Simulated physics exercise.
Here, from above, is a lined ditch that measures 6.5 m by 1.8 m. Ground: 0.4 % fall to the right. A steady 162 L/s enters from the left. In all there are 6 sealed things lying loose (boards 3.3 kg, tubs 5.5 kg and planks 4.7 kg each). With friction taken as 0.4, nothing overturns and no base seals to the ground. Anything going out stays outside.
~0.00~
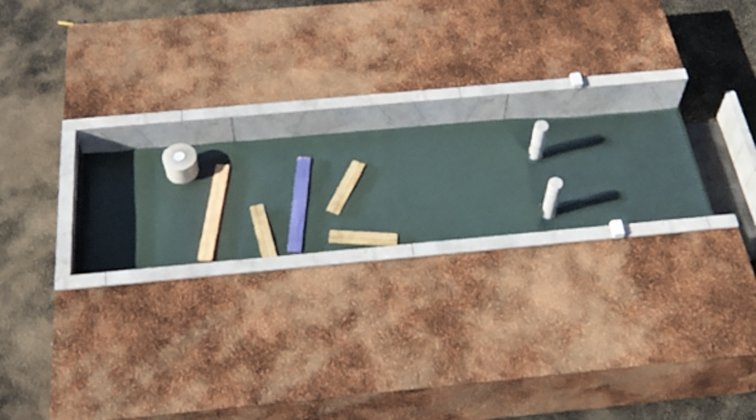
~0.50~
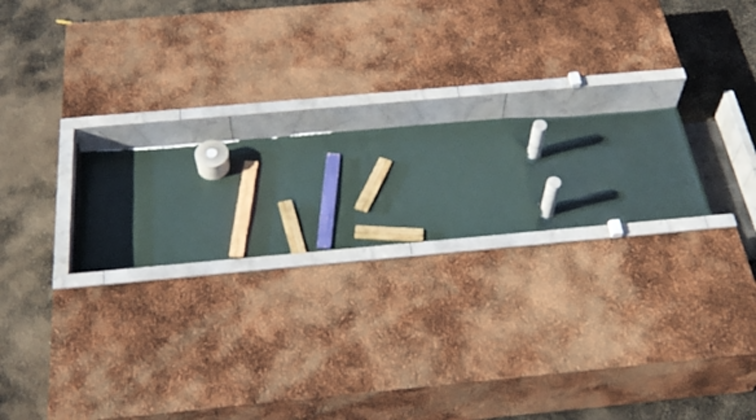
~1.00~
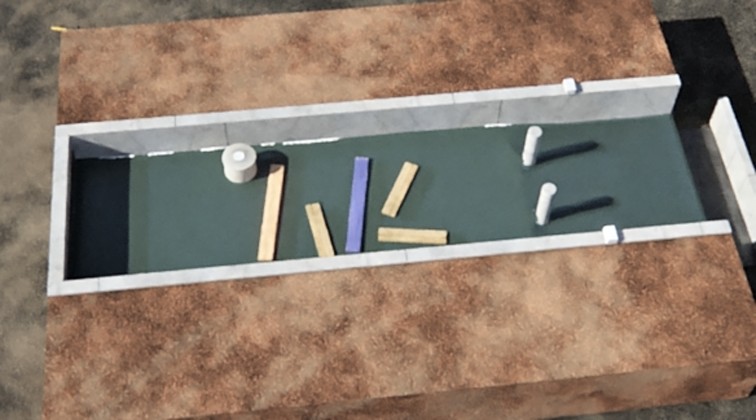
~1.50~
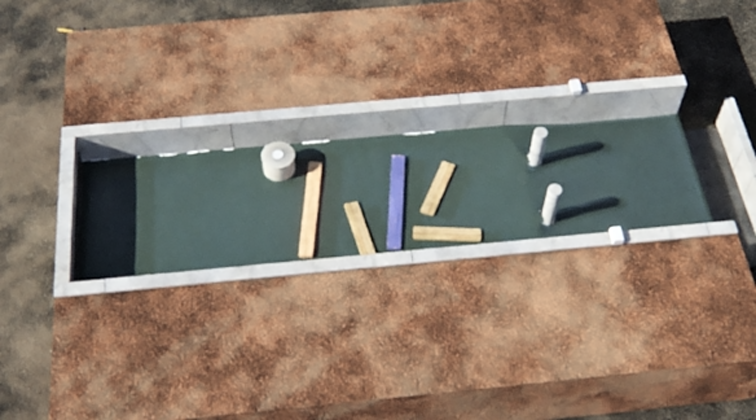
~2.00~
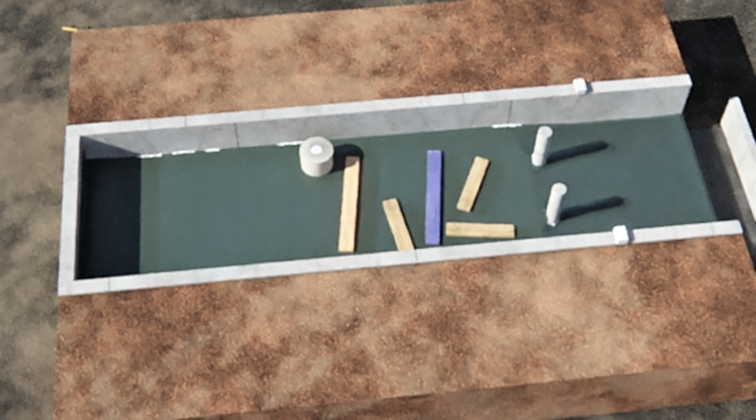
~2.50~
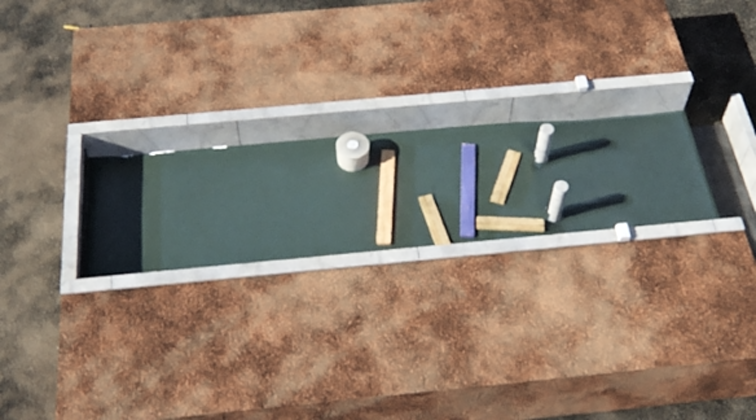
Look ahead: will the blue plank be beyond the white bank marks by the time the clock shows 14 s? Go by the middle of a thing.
It stays before the marks.
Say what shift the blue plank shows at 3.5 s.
By that time, close to 250 cm.
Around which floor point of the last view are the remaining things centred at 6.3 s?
The centre sits near (516, 185).
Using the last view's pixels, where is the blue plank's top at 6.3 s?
About (535, 181).
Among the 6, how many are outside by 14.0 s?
Count at that moment: 2.
After 3.5 s the blue plank is near (527, 180), 2.4 m from its start, afloat; 0 of 6 are over the mark; 6 afloat.
After 6.3 s the blue plank is near (535, 181), 2.5 m from its start, afloat; 2 of 6 are over the mark; 4 afloat.
After 10.0 s the blue plank is near (535, 181), 2.5 m from its start, afloat; 2 of 6 are over the mark; 4 afloat.
After 14.0 s the blue plank is near (535, 180), 2.5 m from its start, afloat; 2 of 6 are over the mark; 4 afloat.
